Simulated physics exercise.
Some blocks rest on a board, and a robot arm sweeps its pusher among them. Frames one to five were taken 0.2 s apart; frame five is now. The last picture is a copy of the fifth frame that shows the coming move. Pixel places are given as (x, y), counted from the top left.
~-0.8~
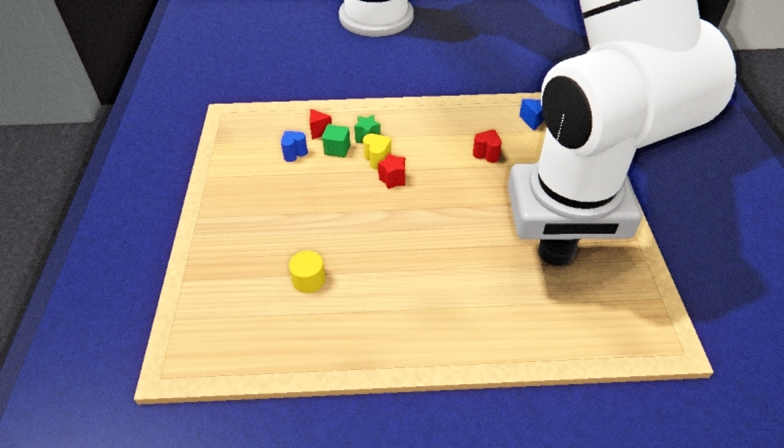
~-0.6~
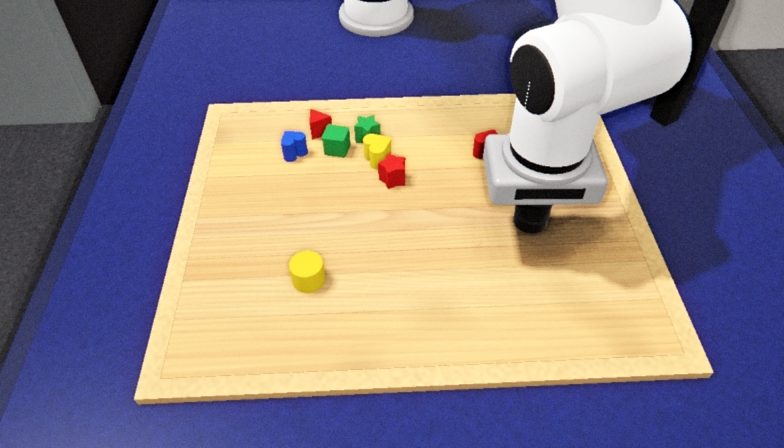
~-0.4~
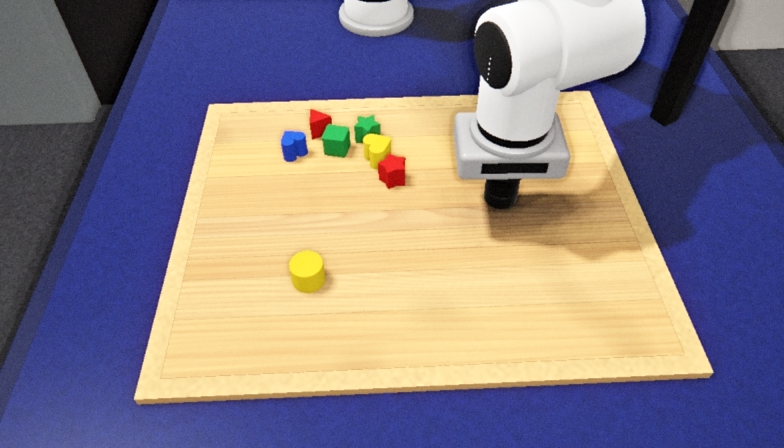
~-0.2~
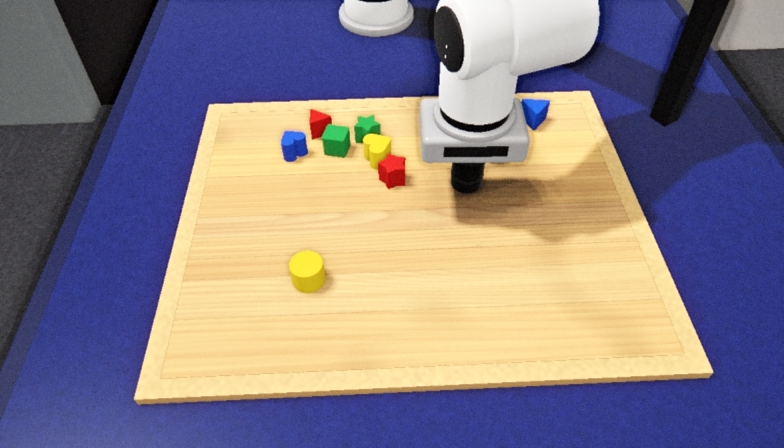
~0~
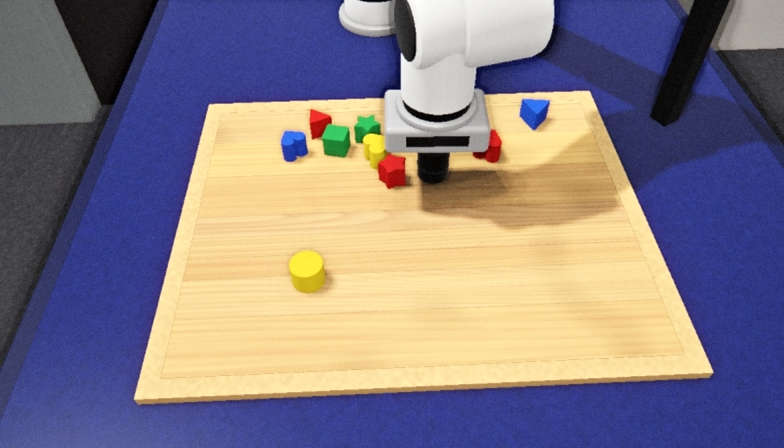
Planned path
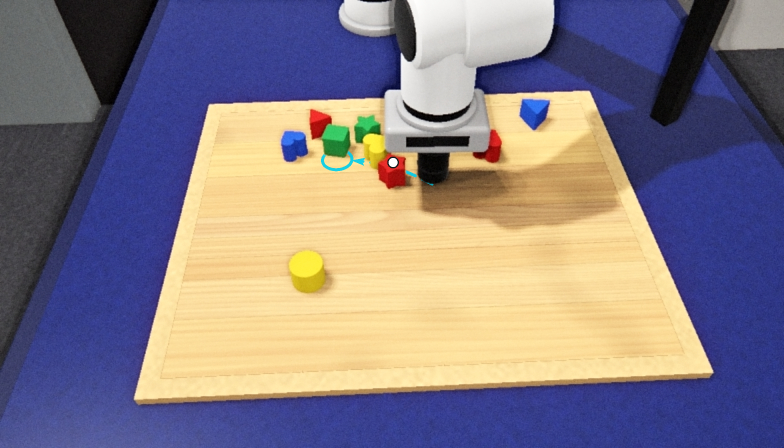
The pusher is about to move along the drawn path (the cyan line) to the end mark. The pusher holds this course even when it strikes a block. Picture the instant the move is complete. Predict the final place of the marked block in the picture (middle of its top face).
I predict (360, 162).
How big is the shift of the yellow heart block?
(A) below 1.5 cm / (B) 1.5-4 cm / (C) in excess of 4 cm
Option C.
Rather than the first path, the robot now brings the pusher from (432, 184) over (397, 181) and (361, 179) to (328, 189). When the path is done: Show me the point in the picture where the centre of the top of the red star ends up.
Roughly at (308, 160).
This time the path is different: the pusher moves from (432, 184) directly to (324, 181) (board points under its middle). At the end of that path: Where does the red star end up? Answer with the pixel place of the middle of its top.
Expect it around (301, 156).
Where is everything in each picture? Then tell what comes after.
In the first frame, tip of the pusher at (555, 253), middles of tops, red triangular block at (317, 115), green square at (336, 132), green star at (367, 122), yellow heart block at (377, 142), red star at (393, 162).
In the second frame, pusher at (530, 222), nothing pushed.
In the third frame, pusher at (500, 199), nothing pushed.
In the fourth frame, pusher at (466, 183), nothing pushed.
In the fifth frame, pusher at (433, 174), red triangular block at (317, 115), green square at (336, 132), green star at (367, 122), yellow heart block at (377, 142), red star at (393, 162).
The line goes from (432, 184) over (403, 171) and (371, 162) to (337, 160); the dot is on the red star.
On the path given first. One third of the way, pusher at (402, 160); red star at (379, 161), turned 30° anticlockwise.
Two thirds of the way, pusher at (370, 152); green square at (331, 131), turned 15° anticlockwise; green star at (366, 120); yellow heart block at (354, 132), turned 30° clockwise; red star at (362, 162), turned 75° anticlockwise.
At the end, pusher at (336, 150); red triangular block at (312, 112), turned 40° clockwise; green square at (310, 124); green star at (366, 120), turned 15° clockwise; yellow heart block at (333, 126), turned 50° clockwise; red star at (360, 162), turned 90° anticlockwise.
